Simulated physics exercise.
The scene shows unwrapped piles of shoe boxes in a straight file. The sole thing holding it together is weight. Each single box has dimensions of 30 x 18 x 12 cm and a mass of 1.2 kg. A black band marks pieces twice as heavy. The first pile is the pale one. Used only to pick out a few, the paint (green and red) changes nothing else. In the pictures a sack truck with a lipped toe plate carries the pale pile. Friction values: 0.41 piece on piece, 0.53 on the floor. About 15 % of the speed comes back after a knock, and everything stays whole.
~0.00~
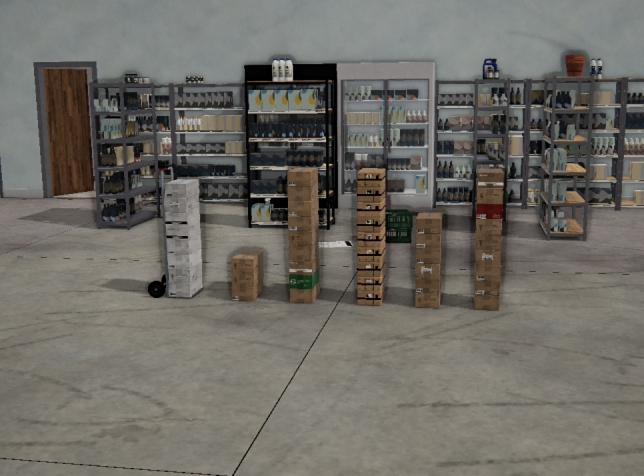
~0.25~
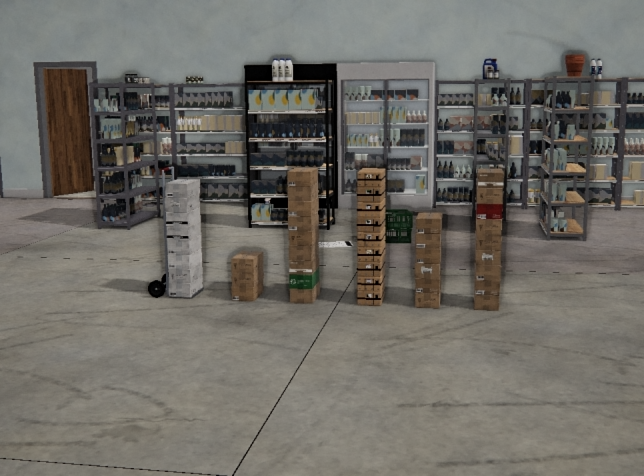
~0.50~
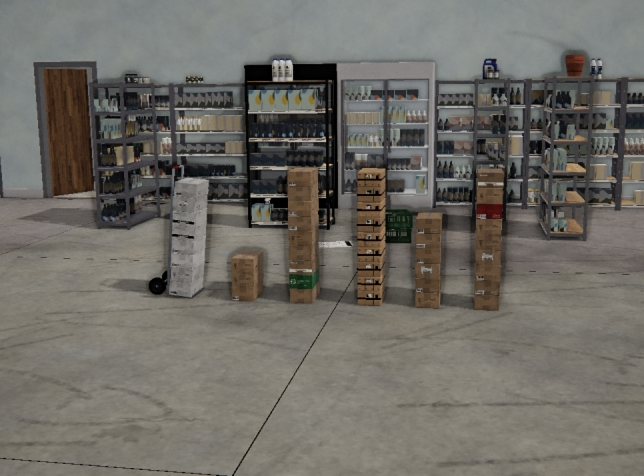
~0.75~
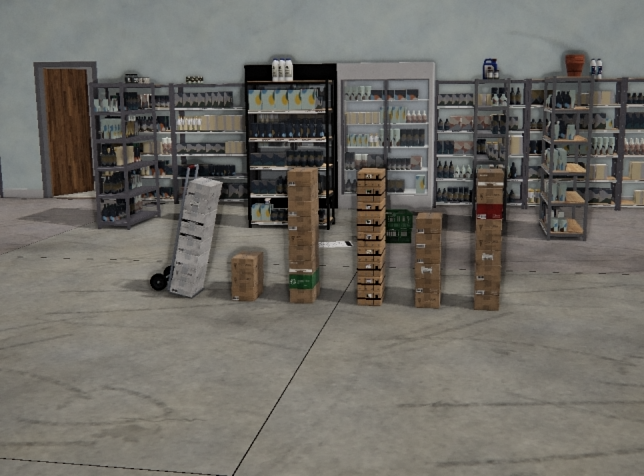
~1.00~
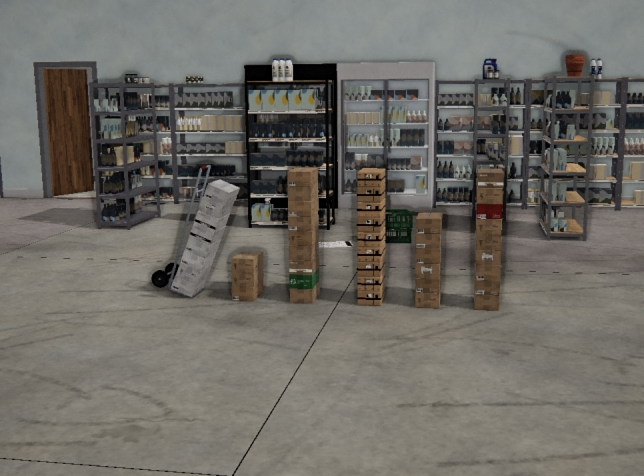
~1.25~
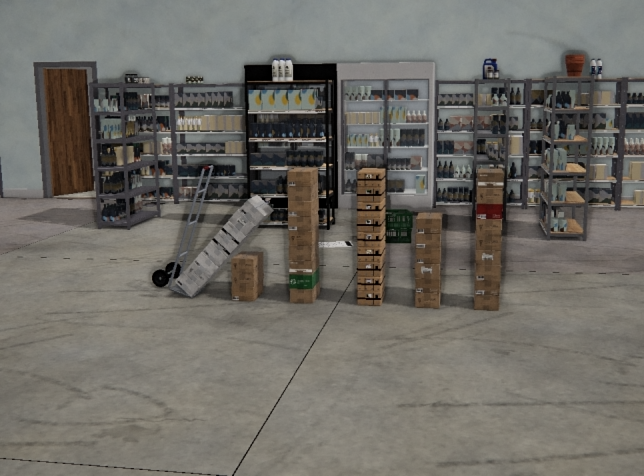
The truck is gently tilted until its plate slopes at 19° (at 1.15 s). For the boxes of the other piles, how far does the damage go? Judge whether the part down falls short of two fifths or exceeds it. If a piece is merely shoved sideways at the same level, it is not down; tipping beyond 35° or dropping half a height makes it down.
It falls short of two fifths.
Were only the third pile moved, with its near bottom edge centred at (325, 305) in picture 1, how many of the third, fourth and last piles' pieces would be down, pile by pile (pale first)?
Per pile - third: 0, fourth: 0, last: 0.
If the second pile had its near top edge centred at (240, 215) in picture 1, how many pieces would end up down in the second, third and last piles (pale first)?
Pile by pile that makes second 6, third 9, last 8.
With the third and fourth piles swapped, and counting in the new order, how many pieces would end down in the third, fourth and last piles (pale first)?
Down per pile: Third 0, fourth 0, last 0.
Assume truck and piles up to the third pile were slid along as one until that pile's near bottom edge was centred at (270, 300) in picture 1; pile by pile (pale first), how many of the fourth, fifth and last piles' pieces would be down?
Down per pile: Fourth 0, fifth 0, last 0.
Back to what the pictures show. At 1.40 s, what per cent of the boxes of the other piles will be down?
0 per cent by then.
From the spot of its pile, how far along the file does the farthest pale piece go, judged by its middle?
85 cm.
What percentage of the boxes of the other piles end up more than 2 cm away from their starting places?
I count 10 % as shifted.
After 1.31 s, 8 of the pale pile down; none of the 36 other boxes down, 1 disturbed.
After 1.40 s, 8 of the pale pile down; none of the 36 other boxes down, 3 disturbed.
After 1.64 s, 8 of the pale pile down; none of the 36 other boxes down, 9 disturbed.
At rest (2.4 s), 8 of the pale pile down; none of the 36 other boxes down, 9 disturbed; green box unmoved; red box unmoved. That is 0 per cent. As the last picture would show them, middles, green box near (305, 278), red box near (489, 209).
